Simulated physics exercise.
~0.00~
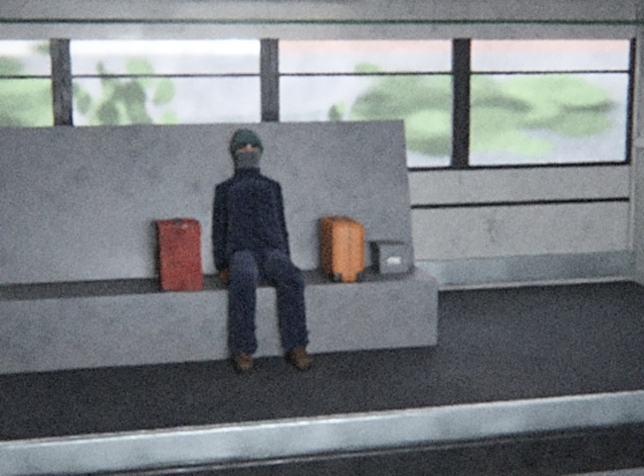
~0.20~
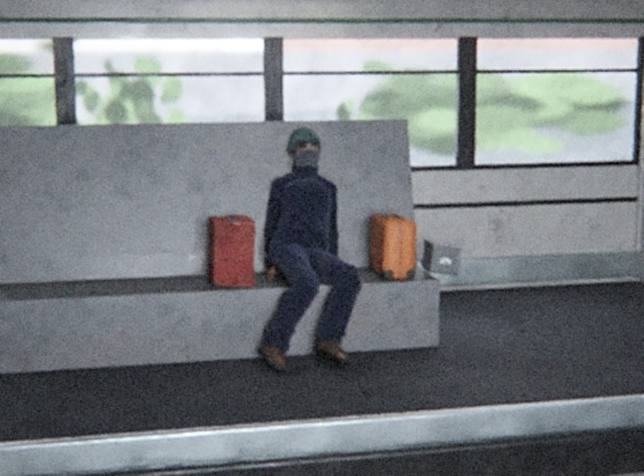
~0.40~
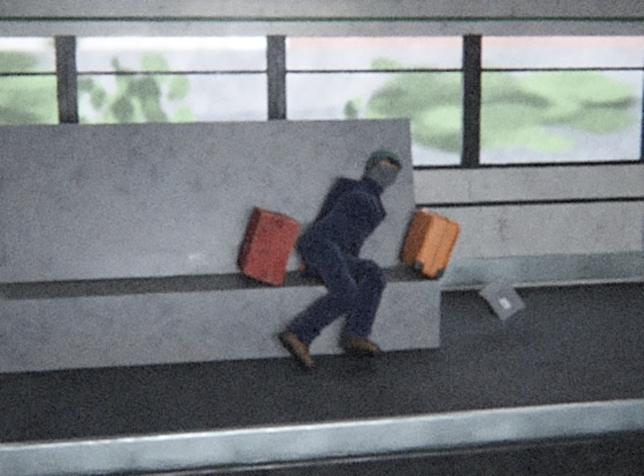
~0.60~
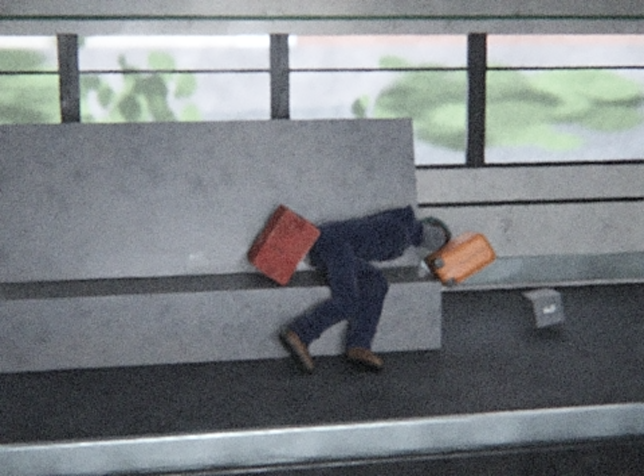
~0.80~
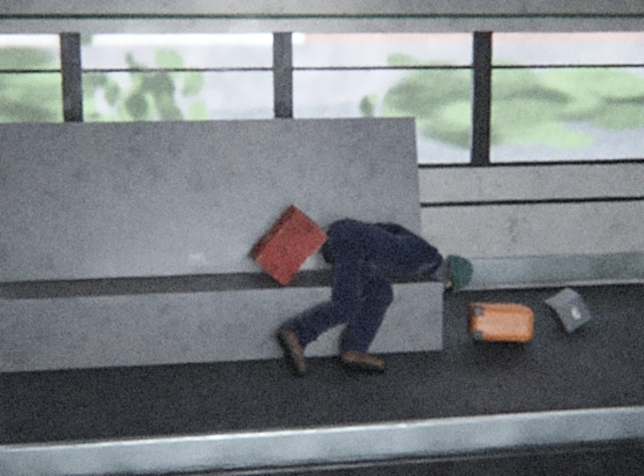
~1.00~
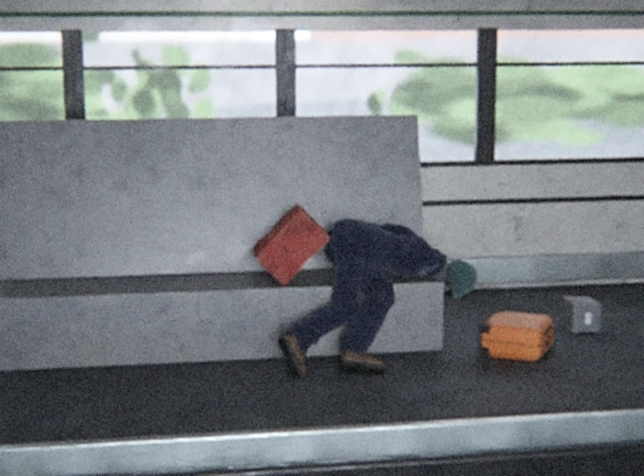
A figure in dark blue clothes and a green cap sits slumped on a long grey bench inside a tram, seen from across the floor, with windows showing blurred greenery behind. A red case stands to the left, and an orange case and a small grey tub stand to the right. All slide right along the seat, and the tub drops off the end first. The figure topples sideways to the right as the orange case tips over the edge and falls. Finally, the figure lies folded over the bench end, head hanging, the red case leaning behind, the orange case and tub on the floor.
